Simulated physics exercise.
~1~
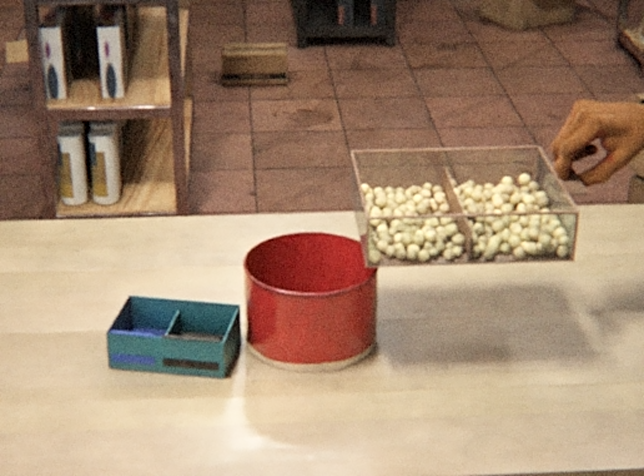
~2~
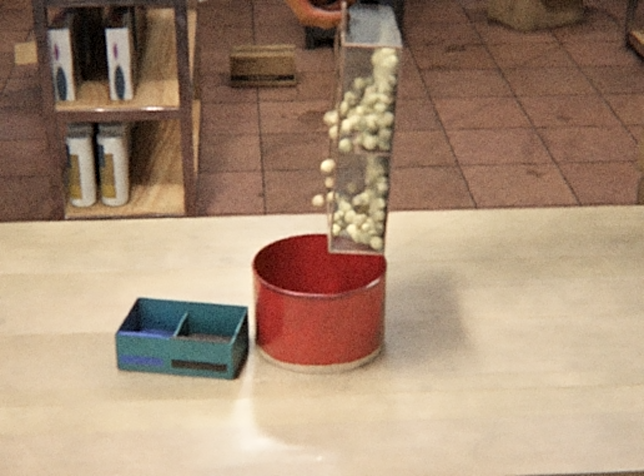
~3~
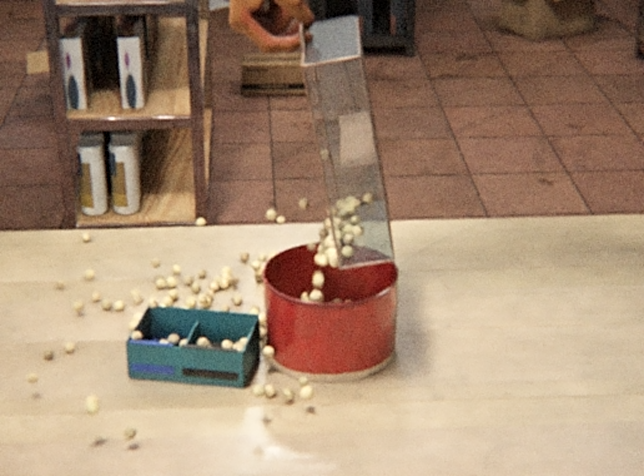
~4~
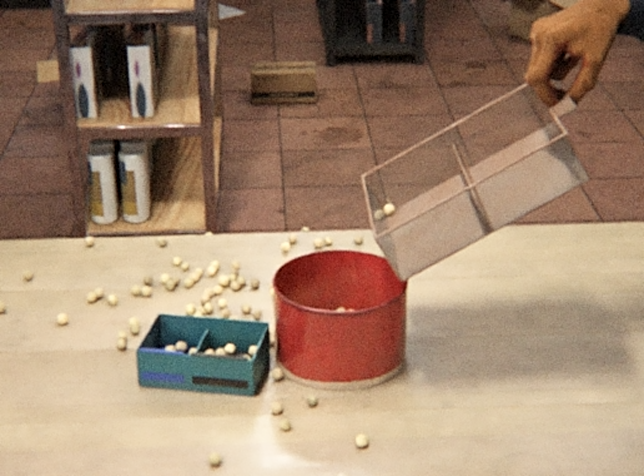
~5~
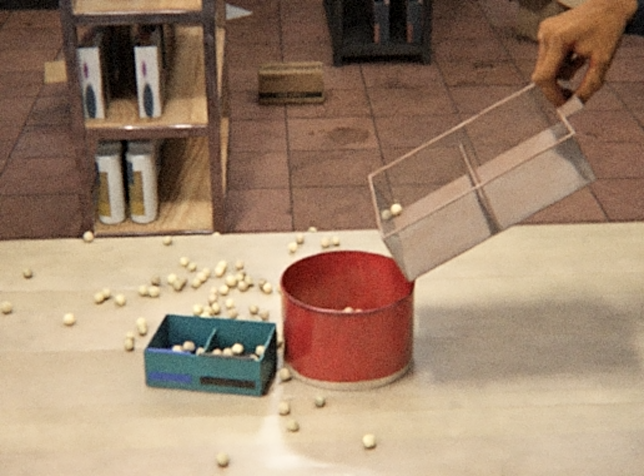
A hand holds a clear two-part drawer tray of pale, round nuts above a light wooden table, seen from slightly above, with shelves and reddish-brown floor tiles behind. Below stand a red pot and, to its left, a small teal tin with two sections. The tray swings left over the pot and tips steeply, and nuts pour out, many into the pot while others scatter across the table and into the tin. Nearly empty, it turns partway back and rests tilted at right. Finally, nuts lie strewn around the tin and pot, with a few left in the tray.
